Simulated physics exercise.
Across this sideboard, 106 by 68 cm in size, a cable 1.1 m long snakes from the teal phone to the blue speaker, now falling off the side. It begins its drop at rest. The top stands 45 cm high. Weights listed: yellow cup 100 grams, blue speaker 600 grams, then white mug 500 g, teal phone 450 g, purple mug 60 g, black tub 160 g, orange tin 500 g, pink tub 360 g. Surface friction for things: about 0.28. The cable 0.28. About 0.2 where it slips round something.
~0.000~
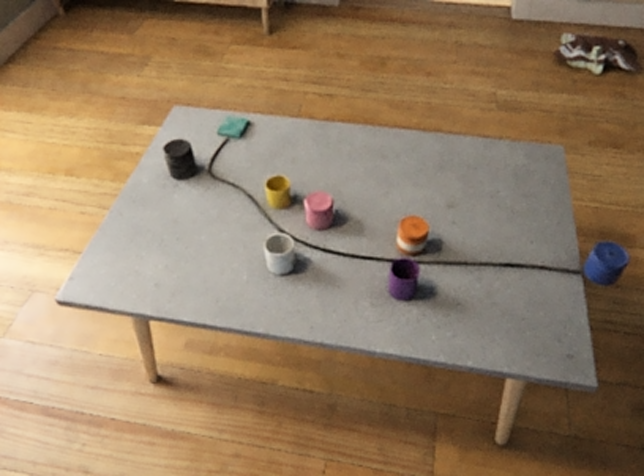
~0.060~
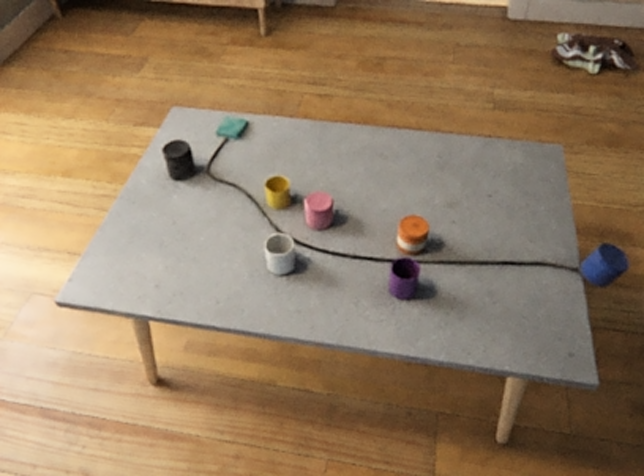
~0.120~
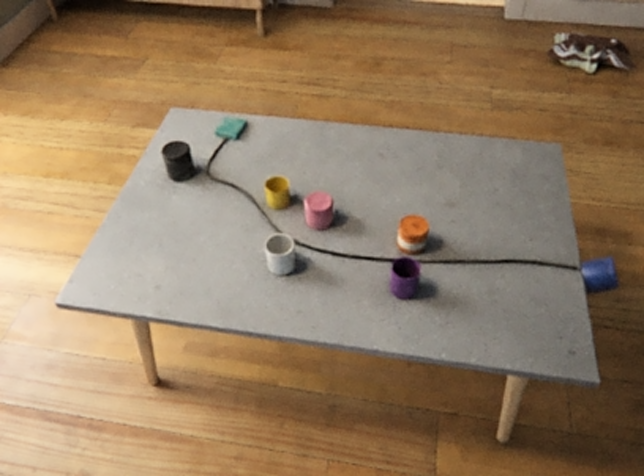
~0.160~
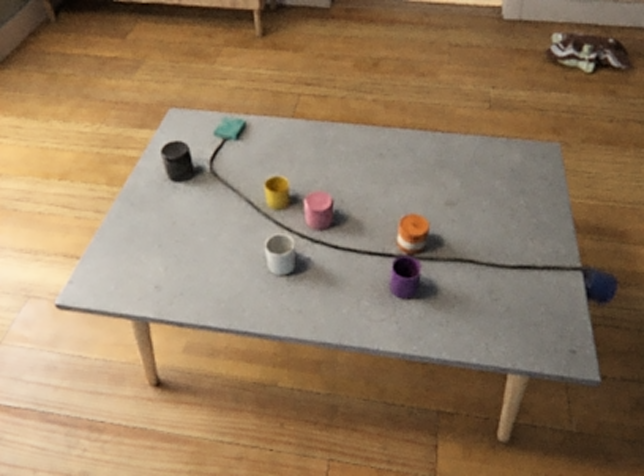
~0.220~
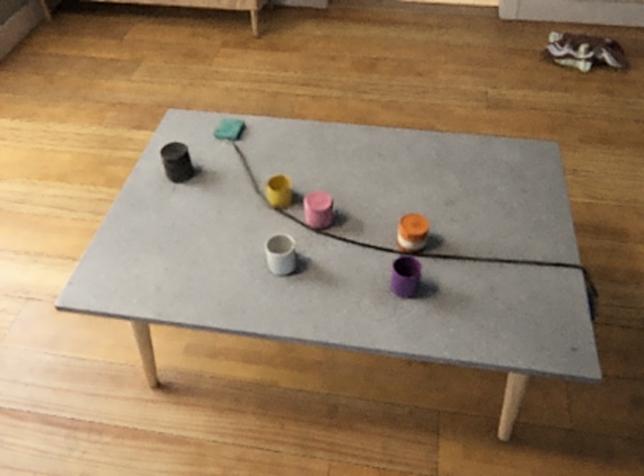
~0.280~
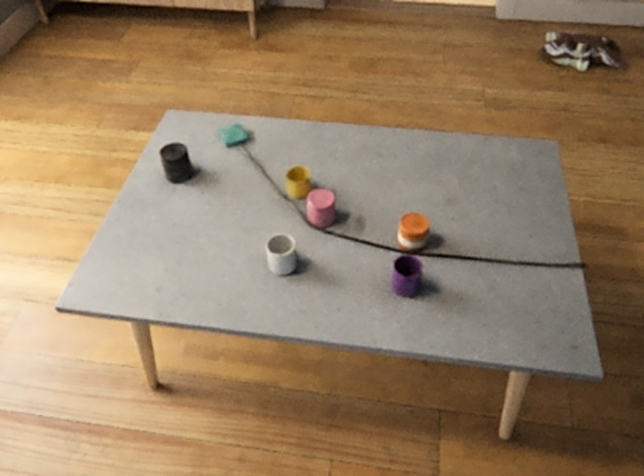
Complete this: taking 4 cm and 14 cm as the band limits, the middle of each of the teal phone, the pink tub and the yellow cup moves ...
Completed: The teal phone over 14 cm, the pink tub between 4 and 14 cm, the yellow cup over 14 cm.
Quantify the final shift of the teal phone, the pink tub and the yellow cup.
Teal phone 35 cm, pink tub 8 cm, yellow cup 25 cm.
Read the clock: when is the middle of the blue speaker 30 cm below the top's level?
Near 0.44 seconds.
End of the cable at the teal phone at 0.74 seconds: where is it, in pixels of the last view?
(312, 208), roughly.
By 0.5 s, the cable's tail end at (290, 181); teal phone 24 cm off its start, yellow cup 21 cm off its start, pink tub 8 cm off its start.
By 0.7 s, the cable's tail end at (312, 208); teal phone 34 cm off its start, yellow cup 23 cm off its start, pink tub 8 cm off its start.
By 1.0 s, the cable's tail end at (313, 208); teal phone 34 cm off its start at (298, 200), yellow cup 23 cm off its start at (358, 149), pink tub 8 cm off its start at (345, 182).
By 1.2 s, the cable's tail end at (313, 208); teal phone 34 cm off its start, yellow cup 23 cm off its start, pink tub 8 cm off its start.
By 2.4 s, the cable's tail end at (313, 208); teal phone 34 cm off its start at (298, 200), yellow cup 23 cm off its start at (358, 149), pink tub 8 cm off its start at (345, 182), blue speaker over the edge.
